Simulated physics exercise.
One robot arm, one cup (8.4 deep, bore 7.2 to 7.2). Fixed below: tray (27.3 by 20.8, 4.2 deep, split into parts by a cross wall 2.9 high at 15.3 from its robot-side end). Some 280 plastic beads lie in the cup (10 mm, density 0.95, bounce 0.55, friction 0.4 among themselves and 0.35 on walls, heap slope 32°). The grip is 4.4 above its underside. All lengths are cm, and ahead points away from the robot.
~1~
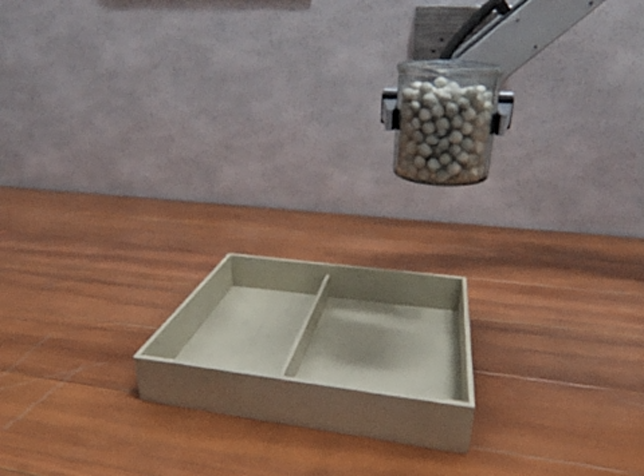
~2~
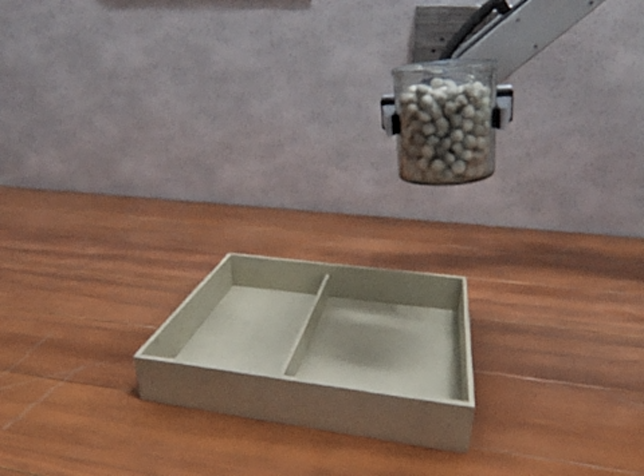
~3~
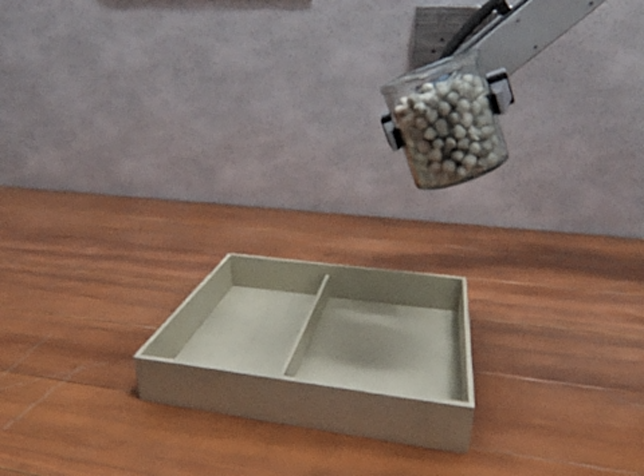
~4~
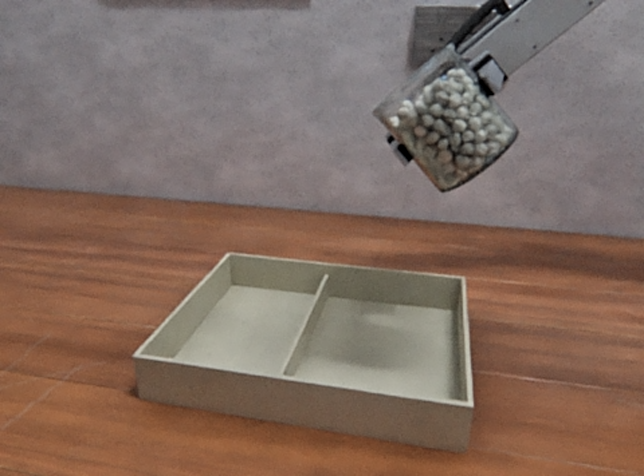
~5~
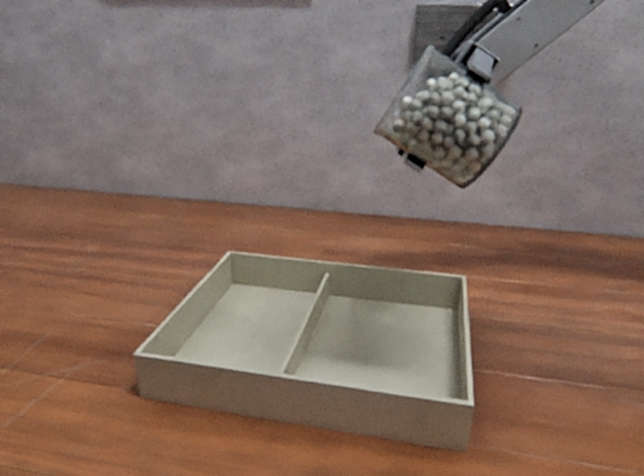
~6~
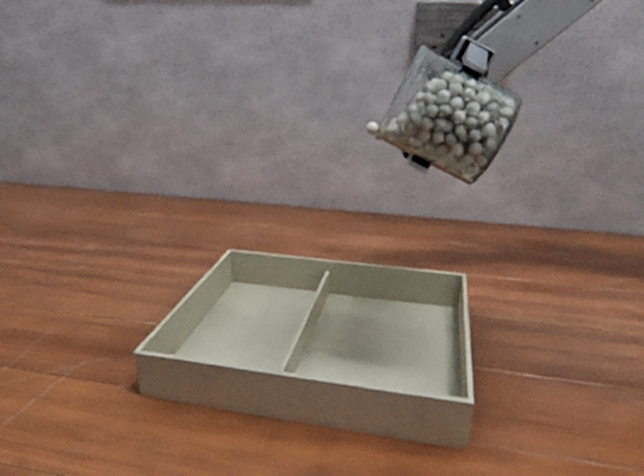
A robot arm steadily tilts a clear cup of pale beads leftward above a divided tray.
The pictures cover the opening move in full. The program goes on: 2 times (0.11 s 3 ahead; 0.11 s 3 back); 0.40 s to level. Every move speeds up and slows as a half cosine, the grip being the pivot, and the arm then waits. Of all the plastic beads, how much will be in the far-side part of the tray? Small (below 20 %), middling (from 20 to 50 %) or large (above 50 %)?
Share in the far-side part of the tray: Small (below 20 %).
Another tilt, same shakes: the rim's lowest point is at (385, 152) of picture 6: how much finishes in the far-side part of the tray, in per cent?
About 35 per cent.
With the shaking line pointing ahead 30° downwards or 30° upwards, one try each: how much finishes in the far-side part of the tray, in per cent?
Some 5 and 15 per cent.
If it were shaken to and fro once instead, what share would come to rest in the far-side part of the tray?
It would be near 5 per cent.
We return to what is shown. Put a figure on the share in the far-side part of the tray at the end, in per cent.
About 10 per cent.
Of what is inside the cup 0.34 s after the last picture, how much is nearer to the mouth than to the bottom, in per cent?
Roughly 45 per cent.
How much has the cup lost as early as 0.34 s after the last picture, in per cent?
Near 15 per cent so far.
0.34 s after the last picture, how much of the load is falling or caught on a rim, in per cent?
About 6 per cent.
Then, 0.34 s after the last picture, tilted 66° forward, highest piece 25 above the table; 239 in the cup, 16 in the robot-side part, 13 in the far-side part, 16 in flight or on a rim.
Then, 0.67 s after the last picture, tilted 25° forward, highest piece 26 above the table; 203 in the cup, 47 in the robot-side part, 27 in the far-side part, 3 on the table or floor, 4 in flight or on a rim.
Then, 1.04 s after the last picture, level, highest piece 26 above the table; 203 in the cup, 49 in the robot-side part, 28 in the far-side part, 4 on the table or floor.
Then, 2.09 s after the last picture, level, highest piece 26 above the table; 203 in the cup, 49 in the robot-side part, 28 in the far-side part, 4 on the table or floor.
Final count, 203 in the cup, 49 in the robot-side part, 28 in the far-side part, 4 on the table or floor. That is 10 % in the far-side part of the tray.
